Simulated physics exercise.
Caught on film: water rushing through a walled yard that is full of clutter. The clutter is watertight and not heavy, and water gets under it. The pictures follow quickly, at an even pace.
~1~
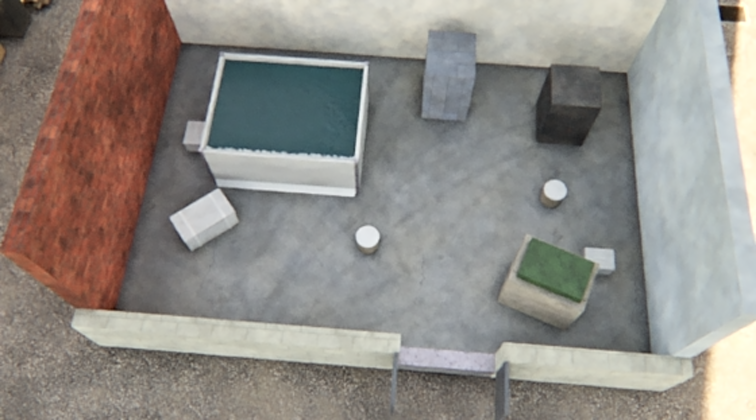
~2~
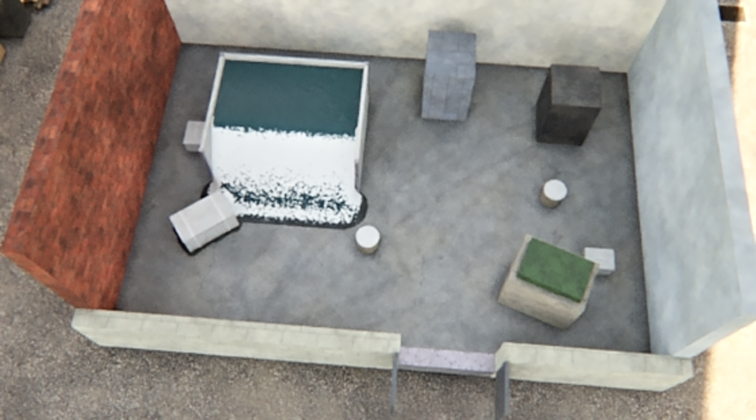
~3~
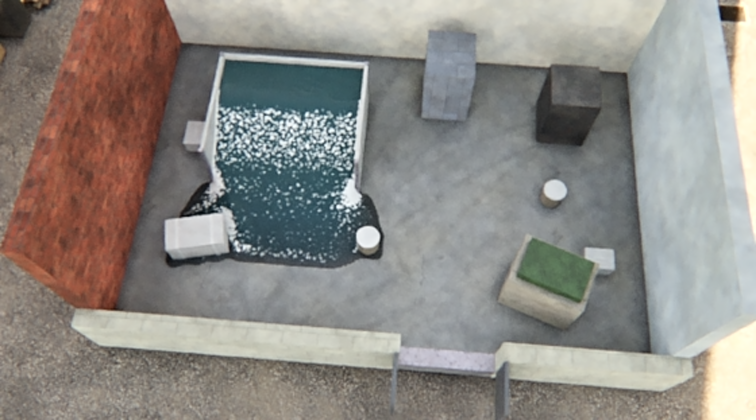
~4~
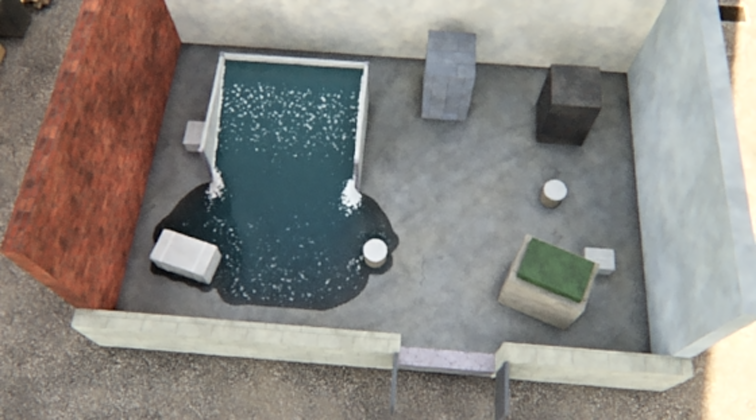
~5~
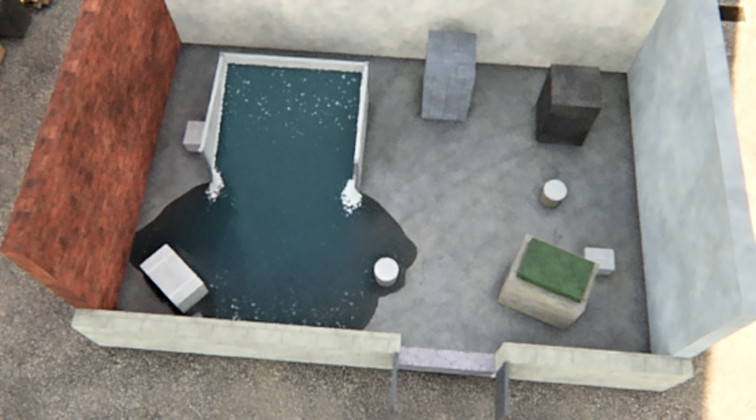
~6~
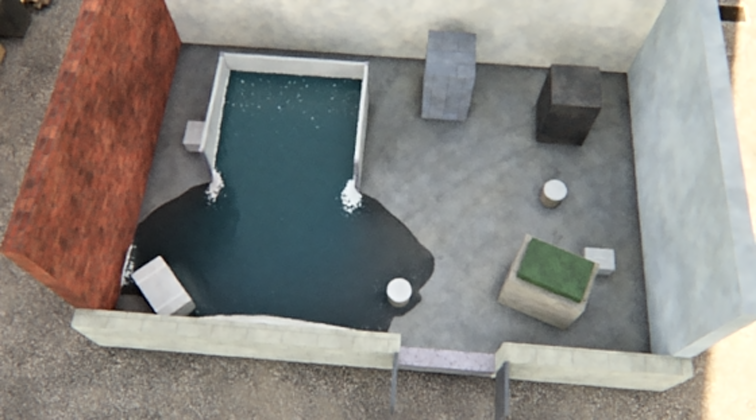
In a walled yard, water rushes from a tank and pushes a trunk and a pail.
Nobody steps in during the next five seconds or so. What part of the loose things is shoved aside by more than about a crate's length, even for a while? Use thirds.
It is two thirds or above.
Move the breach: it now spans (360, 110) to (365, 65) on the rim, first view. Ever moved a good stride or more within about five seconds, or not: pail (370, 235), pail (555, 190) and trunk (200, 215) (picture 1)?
In that order: Not that far, swept aside, less than that.
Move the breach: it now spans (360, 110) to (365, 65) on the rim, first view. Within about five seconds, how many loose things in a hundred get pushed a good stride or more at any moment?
Roughly 60 per cent.
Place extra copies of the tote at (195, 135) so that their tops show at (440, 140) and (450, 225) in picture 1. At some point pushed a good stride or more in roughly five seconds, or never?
In turn: Less than that, pushed that far.
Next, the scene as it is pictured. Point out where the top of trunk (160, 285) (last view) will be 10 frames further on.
Close to (161, 246).
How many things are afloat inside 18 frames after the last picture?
I count 3.
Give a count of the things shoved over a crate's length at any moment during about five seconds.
5 of them.
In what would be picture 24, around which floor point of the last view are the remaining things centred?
Near (393, 163).
A moment on, 2 of 5 are well off their spots; 1 afloat.
Next, 2 of 5 are well off their spots; 1 afloat.
Later, 4 of 5 are well off their spots; 3 afloat.
In the end, 5 of 5 are well off their spots, and 5 have been at some point; 4 afloat.
